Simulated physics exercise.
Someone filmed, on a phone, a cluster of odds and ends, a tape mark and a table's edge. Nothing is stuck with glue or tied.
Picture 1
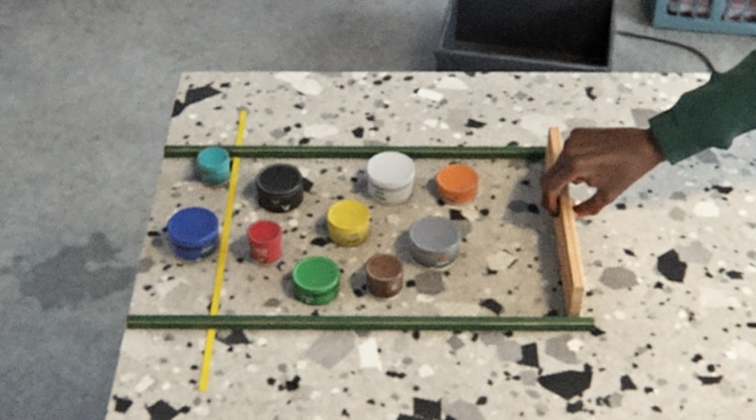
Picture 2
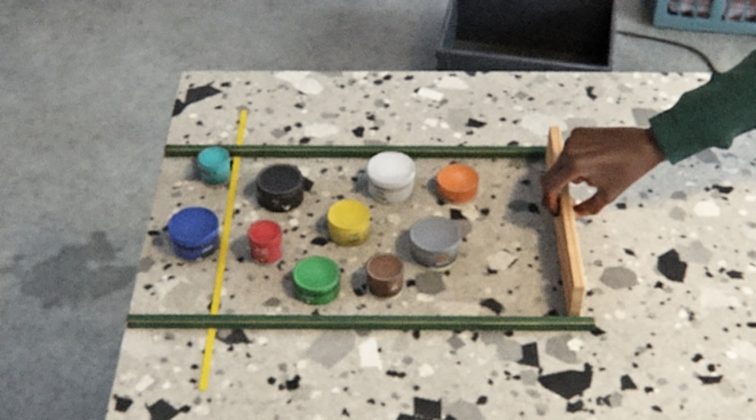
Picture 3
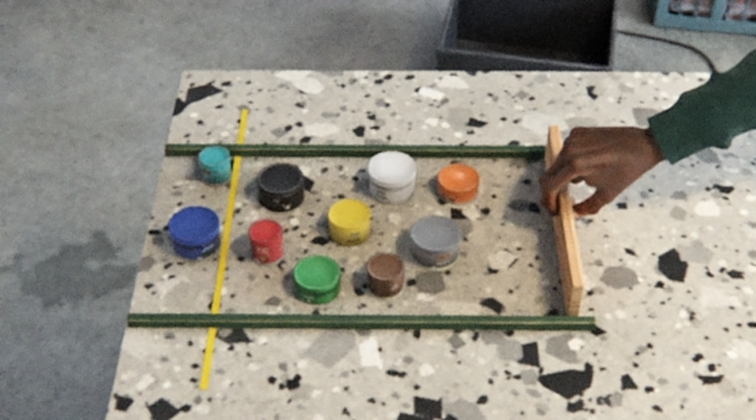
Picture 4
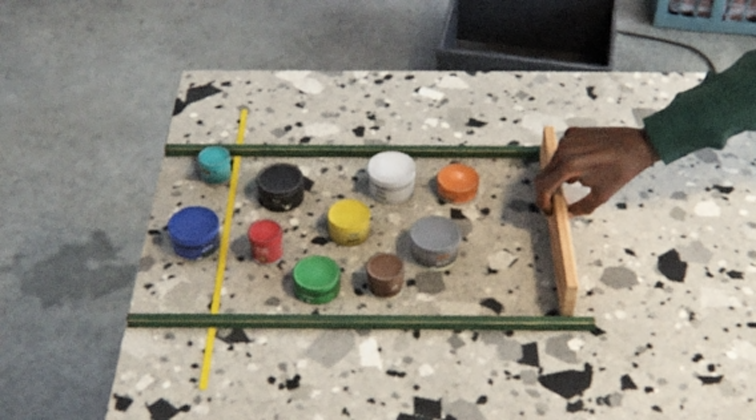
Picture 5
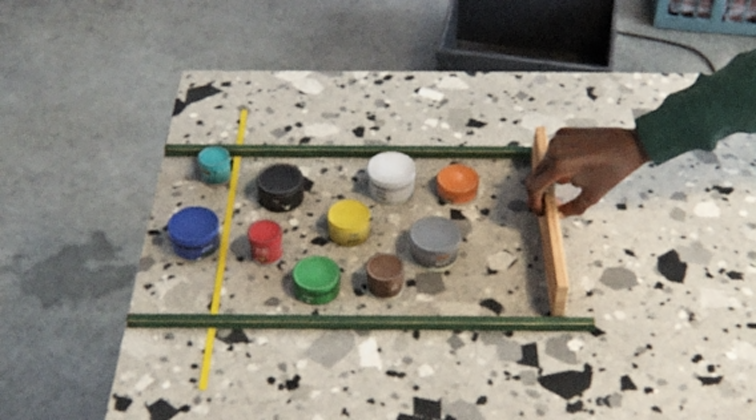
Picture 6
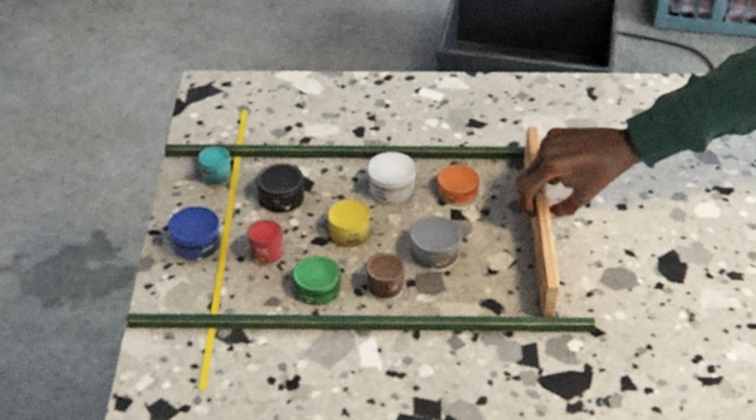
A wooden board held upright by a hand in a dark green sleeve stands at the right of a speckled tabletop, seen from above at an angle. Between two green strips sit small tubs: turquoise and blue left of a yellow line, with black, red, green, yellow, white, brown, grey and orange to its right. The hand slides the board slightly left, while the tubs and view stay still.
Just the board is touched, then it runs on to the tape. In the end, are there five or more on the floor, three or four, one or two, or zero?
There are one or two on the floor.
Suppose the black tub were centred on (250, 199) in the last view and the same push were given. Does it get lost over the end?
Placed like that, the black tub keeps its spot.
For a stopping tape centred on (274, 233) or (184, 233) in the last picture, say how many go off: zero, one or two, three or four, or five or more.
First no fall at all, then at least five.
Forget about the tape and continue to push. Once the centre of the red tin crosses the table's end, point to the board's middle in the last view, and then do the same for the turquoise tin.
I reckon its middle sits around (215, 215) and then around (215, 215).
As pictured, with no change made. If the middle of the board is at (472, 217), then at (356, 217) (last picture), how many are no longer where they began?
The number moved is 1 and then 7.
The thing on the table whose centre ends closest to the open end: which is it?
Nearest once everything settles: Turquoise tin.
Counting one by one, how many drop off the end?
1 in total.
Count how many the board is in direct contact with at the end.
Result: 4 in all.
Early on, none off yet; blue tin at rest near (195, 235); turquoise tin at rest near (216, 167); red tin at rest near (266, 243).
A while later, none off yet; blue tin at rest near (195, 235); turquoise tin at rest near (216, 167); red tin moving near (261, 243).
Finally, the number that fall off is one or two; lost, blue tin.
